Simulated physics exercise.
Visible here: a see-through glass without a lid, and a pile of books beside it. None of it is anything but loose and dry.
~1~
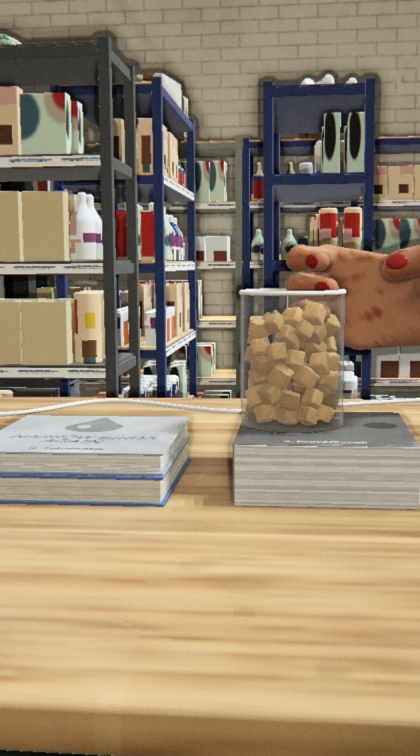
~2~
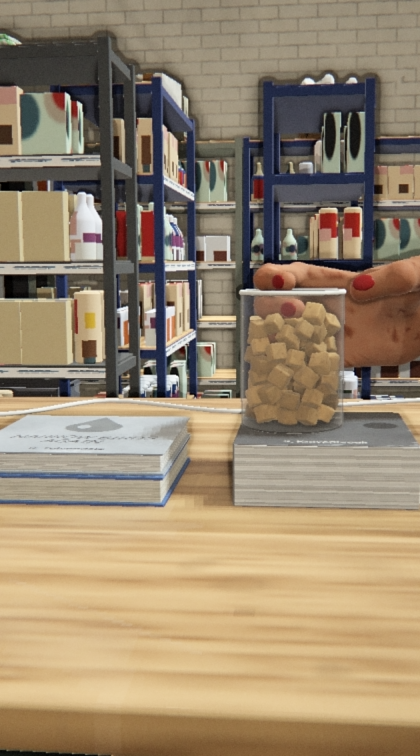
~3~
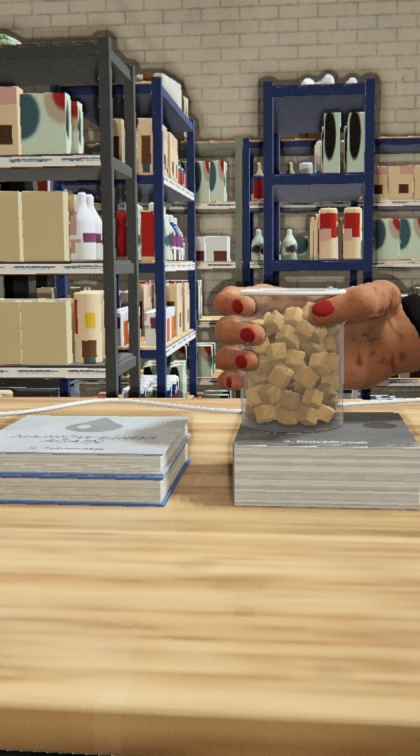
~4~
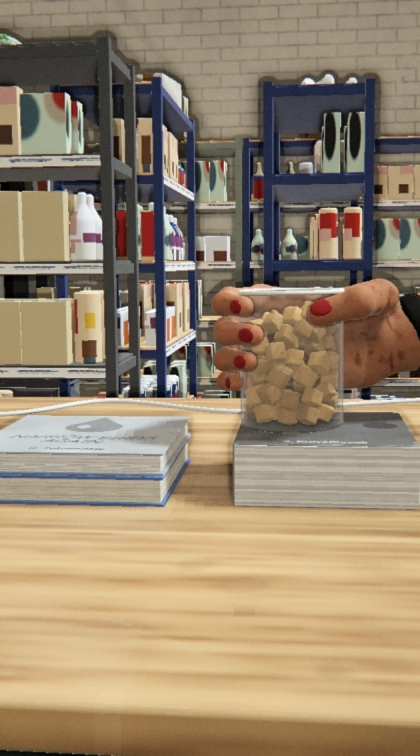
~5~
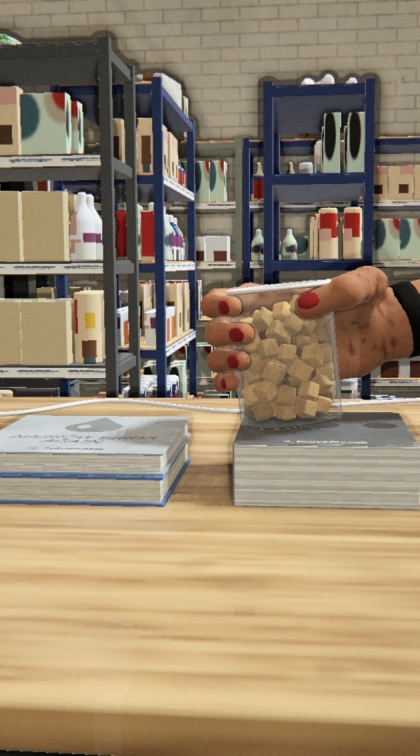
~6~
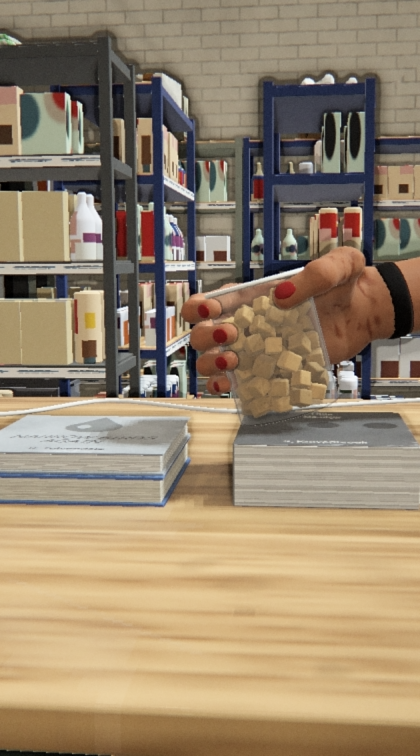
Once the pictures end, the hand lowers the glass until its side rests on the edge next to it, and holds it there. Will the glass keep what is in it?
Overflowing.
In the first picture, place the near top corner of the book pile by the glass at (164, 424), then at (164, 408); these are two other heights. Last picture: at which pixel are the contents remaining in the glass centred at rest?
The first gives (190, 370) and the second gives (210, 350).
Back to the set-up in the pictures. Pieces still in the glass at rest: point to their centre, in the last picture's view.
Near (178, 397).
Then, 0.41 s past the last view, the glass leans 48°; everything is still inside.
Then, 0.84 s past the last view, the glass leans 82°; a stray few of the small wooden cubes out of it.
Then, 1.35 s past the last view, the glass rests on the book pile at 98°; a small part of the small wooden cubes out of it.
Finally, the glass rests on the book pile at 98°; a small part of the small wooden cubes out of it.
